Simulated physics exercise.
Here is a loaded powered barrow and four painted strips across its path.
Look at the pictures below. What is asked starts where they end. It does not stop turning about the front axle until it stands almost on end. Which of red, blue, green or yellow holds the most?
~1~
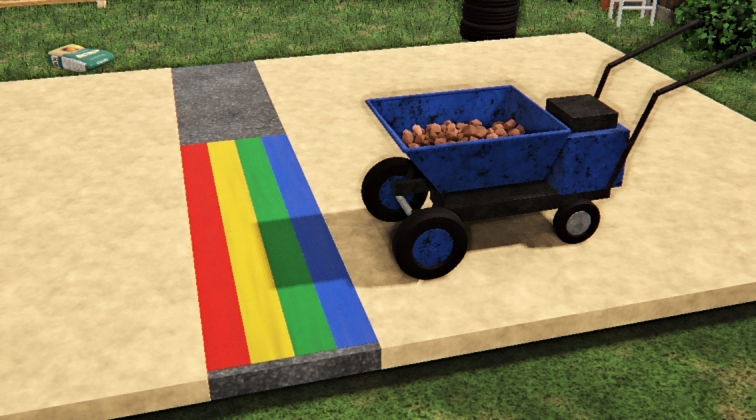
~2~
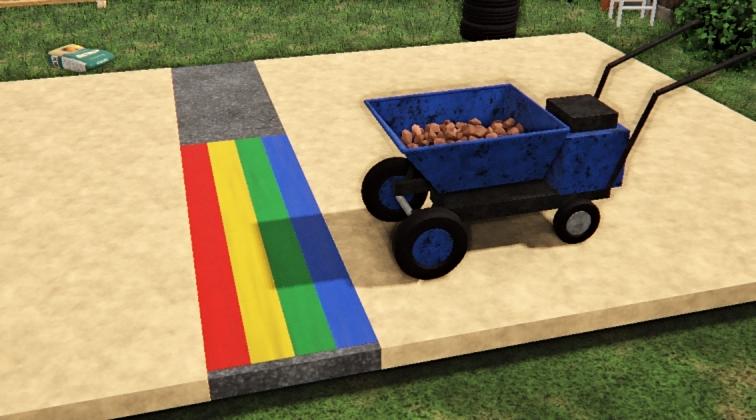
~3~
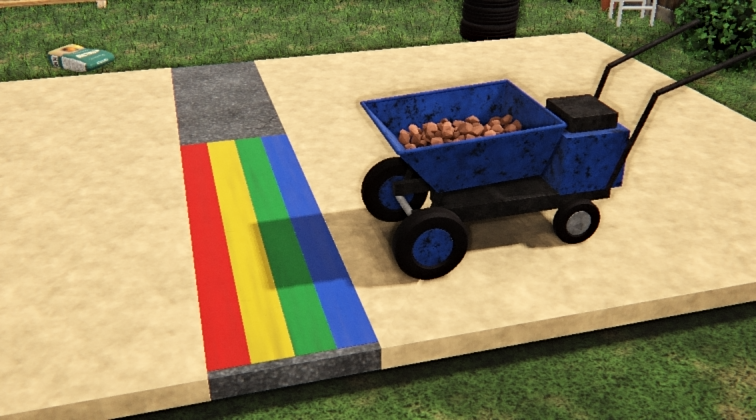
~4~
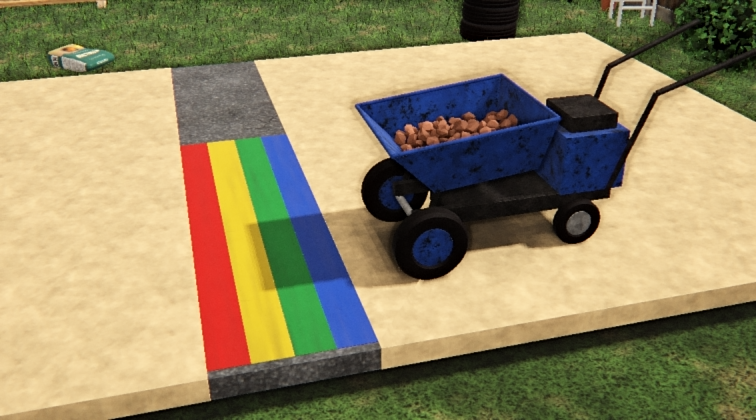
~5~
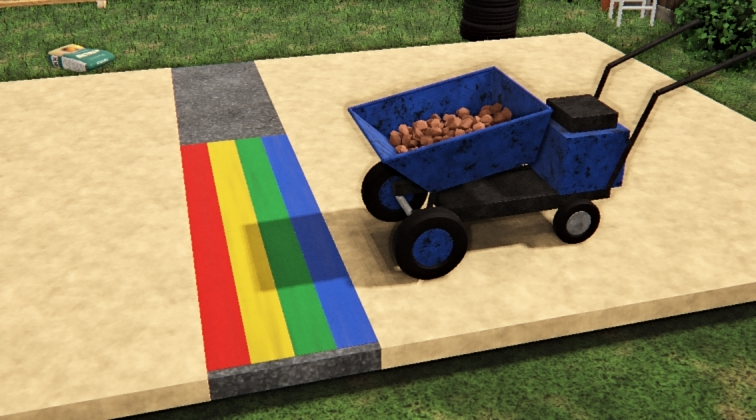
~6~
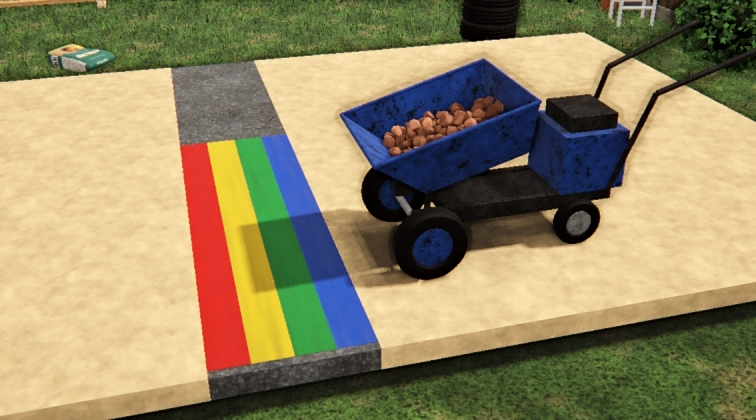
Green.
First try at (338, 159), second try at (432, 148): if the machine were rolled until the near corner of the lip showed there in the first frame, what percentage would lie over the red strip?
In order, 40 % followed by 0 %.
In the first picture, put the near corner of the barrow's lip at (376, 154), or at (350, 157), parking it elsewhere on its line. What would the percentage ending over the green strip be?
Roughly 20 and 0 percent respectively.
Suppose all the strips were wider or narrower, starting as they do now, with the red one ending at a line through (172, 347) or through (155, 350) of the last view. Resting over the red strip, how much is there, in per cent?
First 10 in a hundred, then 10 in a hundred.
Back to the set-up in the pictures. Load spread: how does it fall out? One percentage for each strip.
Approximate shares - blue strip 15, green strip 40, yellow strip 25, red strip 15.
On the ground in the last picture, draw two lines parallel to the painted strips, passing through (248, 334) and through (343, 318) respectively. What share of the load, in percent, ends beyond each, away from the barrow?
Around 20 percent for the first and 100 percent for the second.
Soon after the last picture, skip tipped steeply; all in the skip.
A little later, skip tipped right over; most in the skip; a stray few over the blue strip; a small part over the green strip; a stray few over the yellow strip.
Later still, skip tipped right over; a small part in the skip; a small part over the blue strip; about half over the green strip; about a quarter over the yellow strip; a small part over the red strip; a stray few off the paint.
By the end, skip tipped right over; a stray few in the skip; a small part over the blue strip; about a third over the green strip; about a quarter over the yellow strip; a small part over the red strip; a stray few off the paint.
